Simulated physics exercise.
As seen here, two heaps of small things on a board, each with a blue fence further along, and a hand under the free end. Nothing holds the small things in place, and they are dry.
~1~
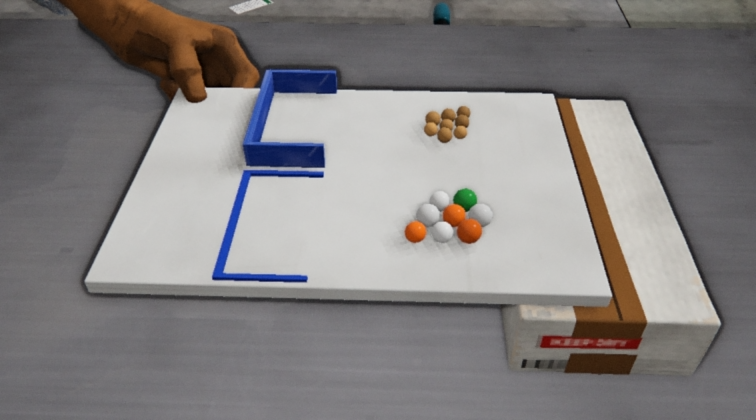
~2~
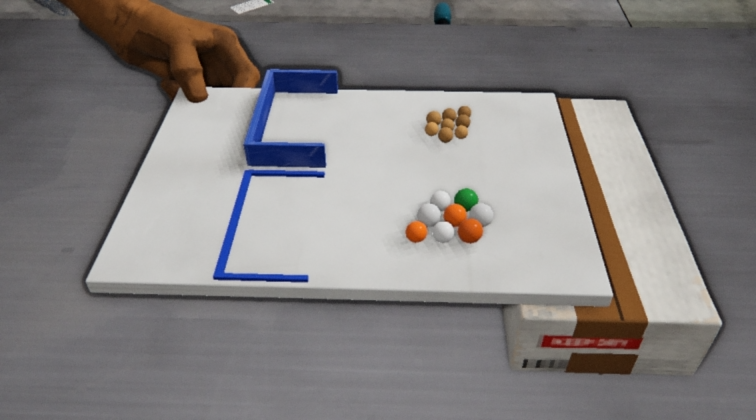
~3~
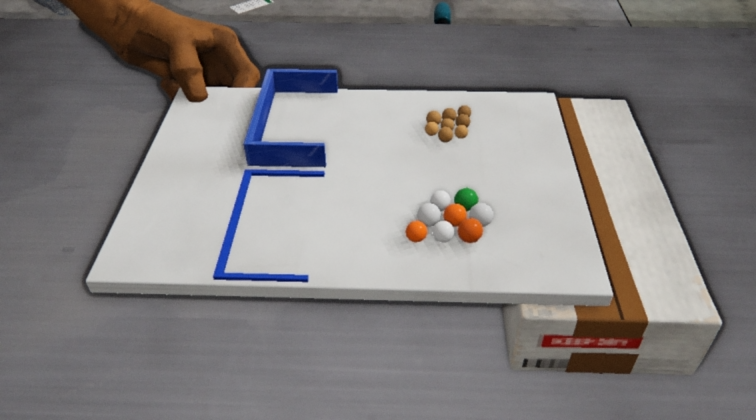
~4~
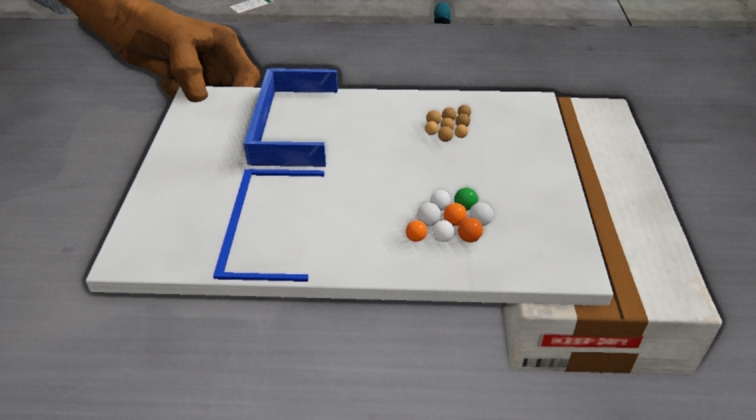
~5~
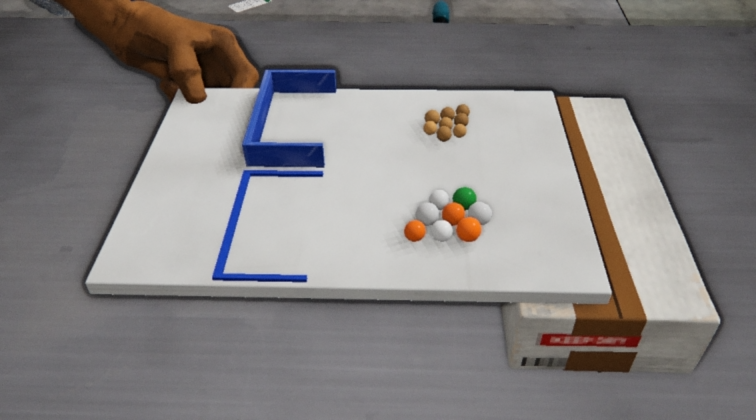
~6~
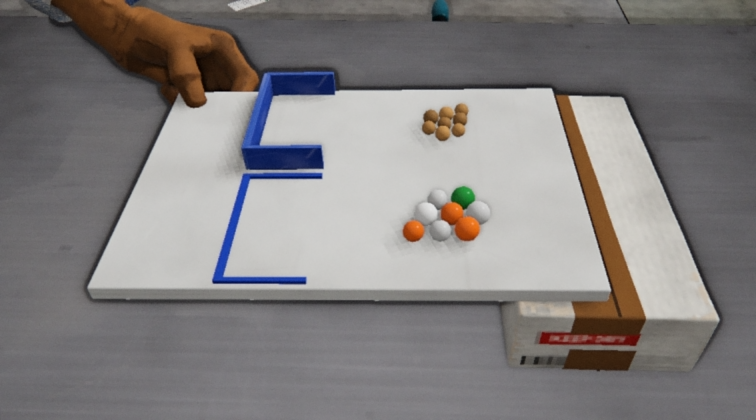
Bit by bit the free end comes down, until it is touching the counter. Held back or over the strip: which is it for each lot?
The front batch is left beyond its barrier; the back batch is left behind its barrier.
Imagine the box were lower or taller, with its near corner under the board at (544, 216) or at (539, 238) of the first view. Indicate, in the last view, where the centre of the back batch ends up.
It comes to rest centred at (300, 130) the first time and at (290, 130) the second time.
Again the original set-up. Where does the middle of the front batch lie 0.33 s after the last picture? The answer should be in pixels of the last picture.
Close to (421, 221).
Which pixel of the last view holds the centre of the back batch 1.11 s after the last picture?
In the last picture's pixels, the middle is around (277, 152).
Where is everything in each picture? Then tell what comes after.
Held end of the board at (106, 277), level; box at (575, 217), about a quarter as high as the board is long; front batch at (454, 216), a few glass marbles; back batch at (446, 126), a few round wooden beads; front bar at (233, 220), much lower than a piece; back bar at (260, 115), taller than the pieces, in the first frame.
Held end of the board at (107, 277), level; back batch at (447, 126), in the second frame.
Held end of the board at (107, 276), level; front batch at (455, 215), in the third frame.
Held end of the board at (107, 276), level; back batch at (447, 125), in the fourth frame.
Held end of the board at (107, 278), level; front batch at (453, 214), in the fifth frame.
Held end of the board at (108, 283), down by 2°; box at (573, 214); front batch at (452, 214), not moving; back batch at (444, 124), not moving; front bar at (233, 224); back bar at (259, 118), in the sixth frame.
Then, 0.33 s after the last picture, board sloping at 7°; front batch on its way down; back batch on its way down.
Then, 0.69 s after the last picture, board sloping at 12°; front batch has reached its bar; back batch on its way down.
Then, 1.11 s after the last picture, board resting at 12°; front batch all past its bar; back batch has reached its bar.
By the end, board resting at 12°; front batch all past its bar; back batch gathered behind its bar.
